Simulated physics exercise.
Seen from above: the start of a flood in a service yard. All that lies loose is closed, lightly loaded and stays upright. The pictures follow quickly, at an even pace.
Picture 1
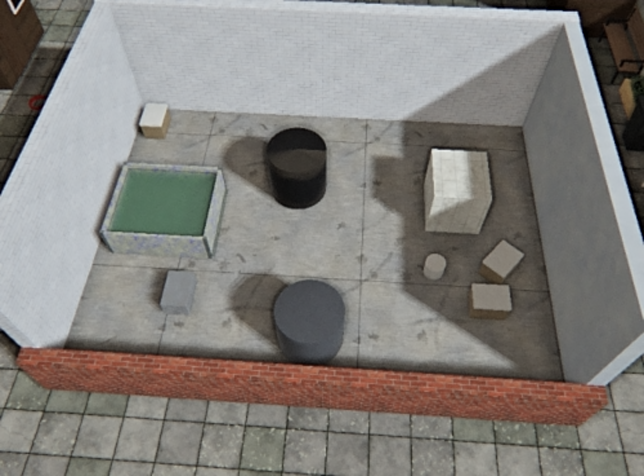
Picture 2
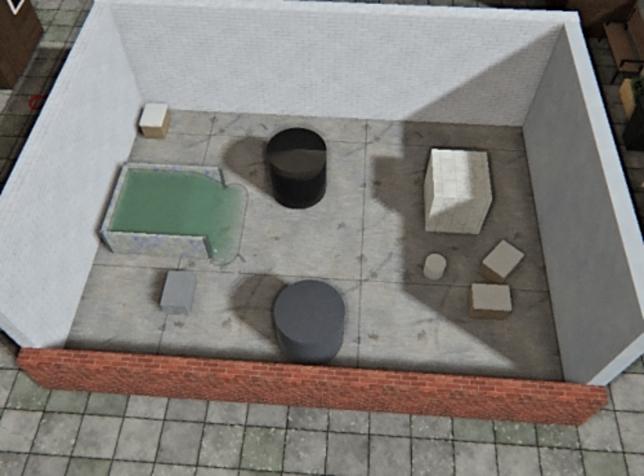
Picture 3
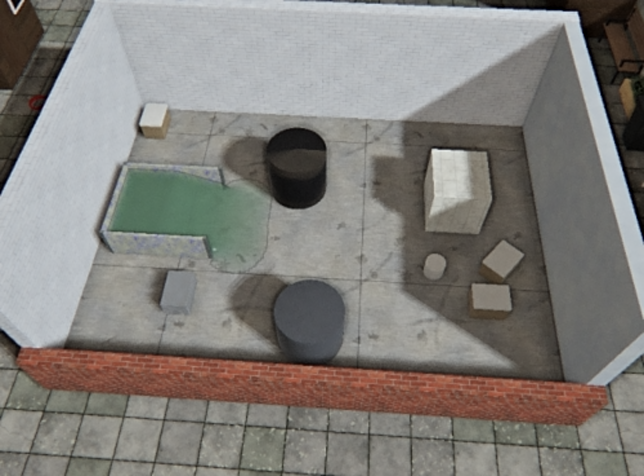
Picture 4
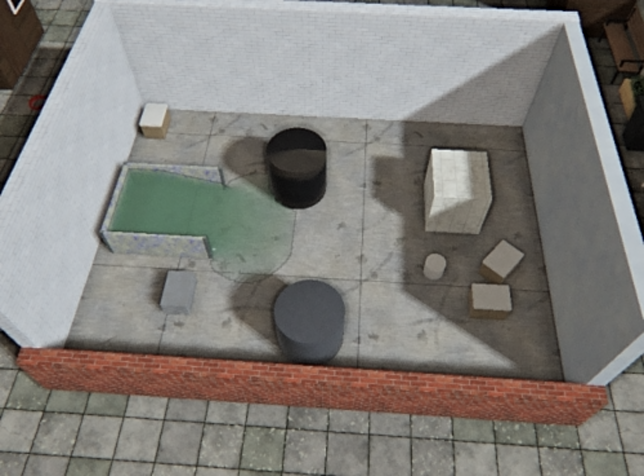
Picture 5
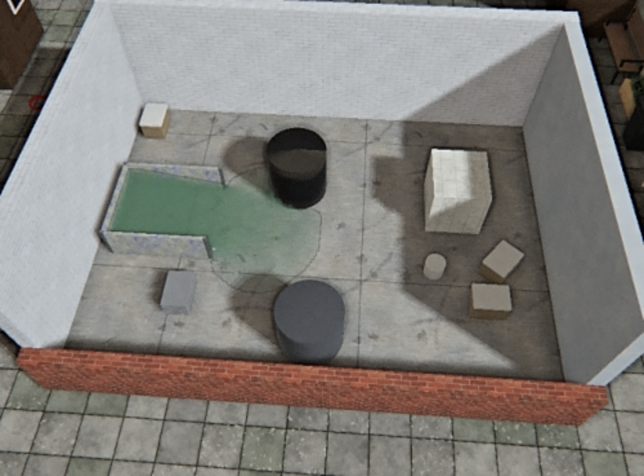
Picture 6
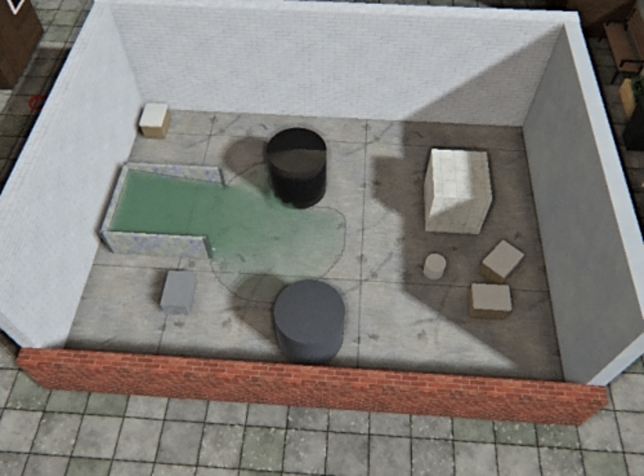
Green water pours from a walled tank and spreads rightward across the grey yard floor.
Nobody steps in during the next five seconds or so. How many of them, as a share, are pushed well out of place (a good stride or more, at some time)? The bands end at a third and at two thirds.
It is between one and two thirds.
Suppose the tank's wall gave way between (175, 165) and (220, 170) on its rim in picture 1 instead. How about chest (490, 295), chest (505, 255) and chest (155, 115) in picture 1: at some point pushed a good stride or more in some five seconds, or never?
One after the other: Under that, never so far, yes.
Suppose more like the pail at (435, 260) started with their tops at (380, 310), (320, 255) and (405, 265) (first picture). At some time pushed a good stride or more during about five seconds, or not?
In that order: Swept aside, swept aside, pushed that far.
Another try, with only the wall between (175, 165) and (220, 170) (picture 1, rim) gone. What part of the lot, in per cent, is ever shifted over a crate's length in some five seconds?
Roughly 20 per cent.
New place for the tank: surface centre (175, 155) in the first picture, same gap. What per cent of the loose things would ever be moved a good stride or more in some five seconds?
Roughly 0 per cent.
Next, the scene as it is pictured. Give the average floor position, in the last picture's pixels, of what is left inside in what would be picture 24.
Near (373, 263).
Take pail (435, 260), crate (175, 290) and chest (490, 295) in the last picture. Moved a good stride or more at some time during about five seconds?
In that order: Swept aside, not that far, swept aside.
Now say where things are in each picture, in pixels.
The first picture shows a chest at (492, 296), on the bottom; a crate at (177, 288), on the bottom; 0 of 5 have shifted.
The second picture shows a chest at (492, 296) rests on the ground; a crate at (177, 288) rests on the ground; 0 of 5 have shifted.
The third picture shows a chest at (492, 296) rests on the ground; a crate at (177, 288) rests on the ground; 0 of 5 have shifted.
The fourth picture shows a chest at (492, 296) rests on the ground; a crate at (177, 288), on the bottom; 0 of 5 have shifted.
The fifth picture shows a chest at (492, 296) rests on the ground; a crate at (177, 288) rests on the ground; 0 of 5 have shifted.
The sixth picture shows a chest at (492, 296), on the bottom; a crate at (177, 288), on the bottom; 0 of 5 have shifted.
A moment on, 0 of 5 are well off their spots; 0 afloat.
Next, 1 of 5 are well off their spots; 0 afloat.
Later, 3 of 5 are well off their spots; 2 afloat.
In the end, 1 of 5 are well off their spots, and 3 have been at some point; 4 afloat.
